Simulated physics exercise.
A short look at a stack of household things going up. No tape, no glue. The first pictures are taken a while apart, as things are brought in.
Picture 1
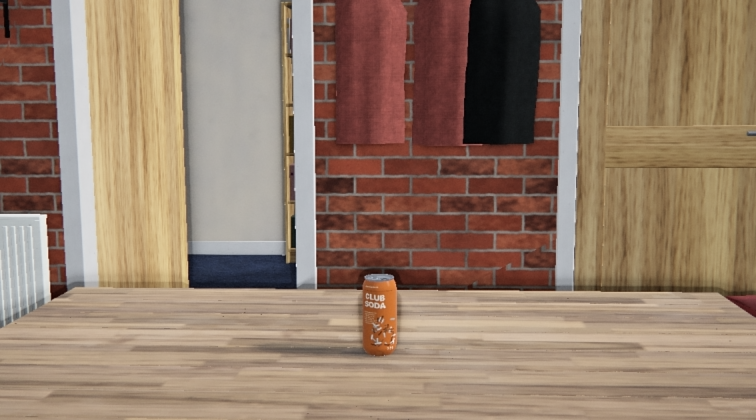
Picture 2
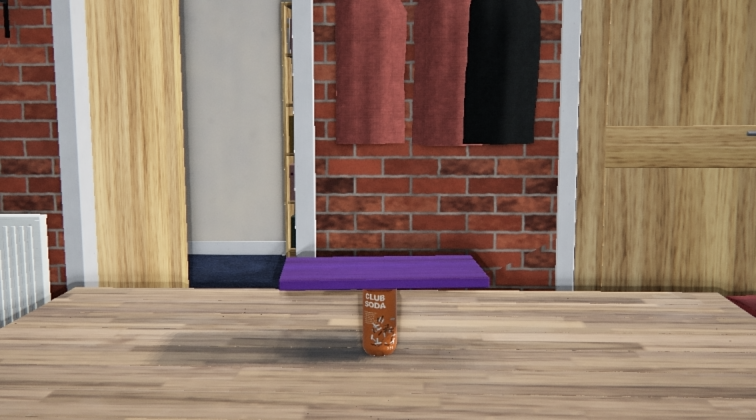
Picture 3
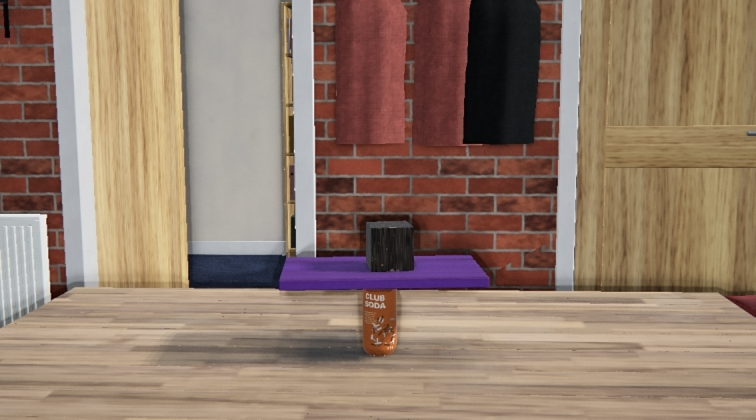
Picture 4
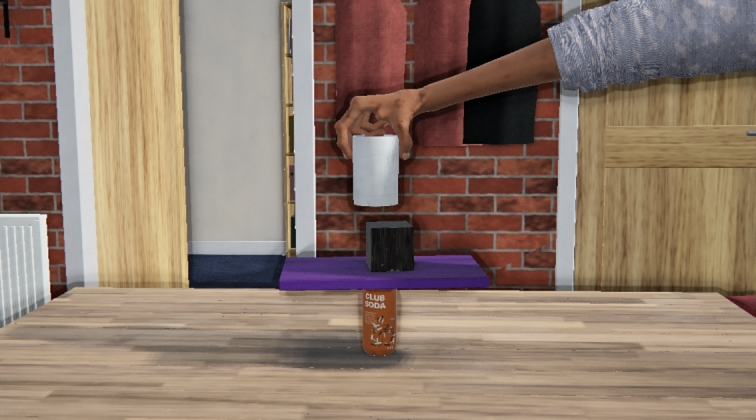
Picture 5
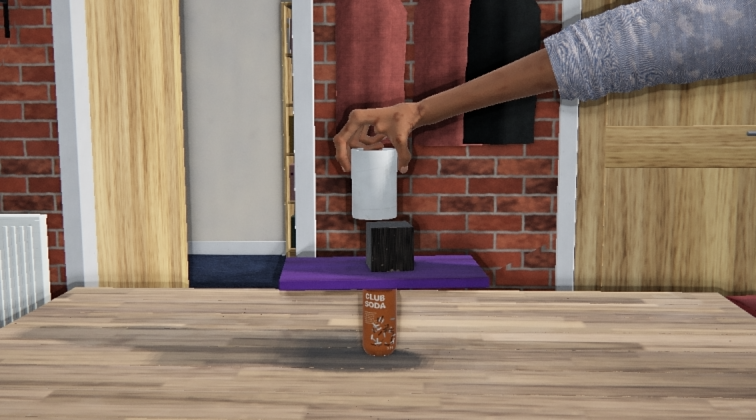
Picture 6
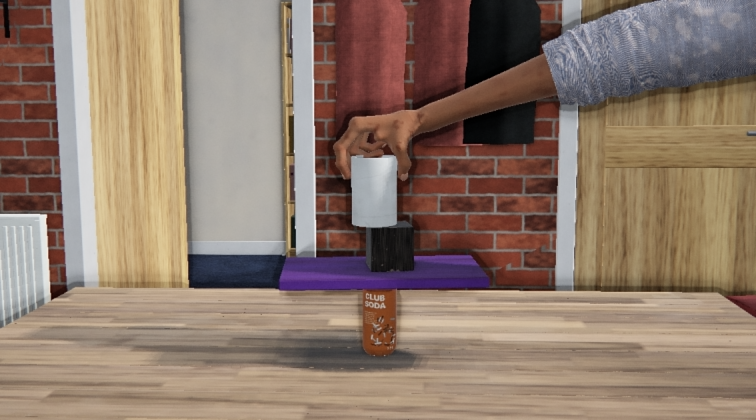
On a wooden table, a hand lowers a white cup onto a black block above an orange can.
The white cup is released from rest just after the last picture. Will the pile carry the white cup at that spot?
As it turns out, it holds.
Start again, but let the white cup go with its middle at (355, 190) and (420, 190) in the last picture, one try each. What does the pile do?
First, it loses its balance; second, it loses its balance.
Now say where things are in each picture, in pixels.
In the first picture, the last thing is not in view yet; orange can (379, 315).
In the second picture, the last thing is not in view yet.
In the third picture, the last thing is not in view yet; purple board (382, 271).
In the fourth picture, still above its spot; white cup (376, 170); orange can (379, 315).
In the fifth picture, still above its spot; white cup (374, 183); black block (389, 246).
In the sixth picture, in place under the hand; white cup (374, 190); purple board (382, 271).
Then, 0.20 s after the last picture, nothing has stirred.
Then, 0.40 s after the last picture, white cup resting near (374, 191).
At rest, all 4 in place. Seen from the same camera at the end, white cup near (374, 191). The pile keeps its balance.
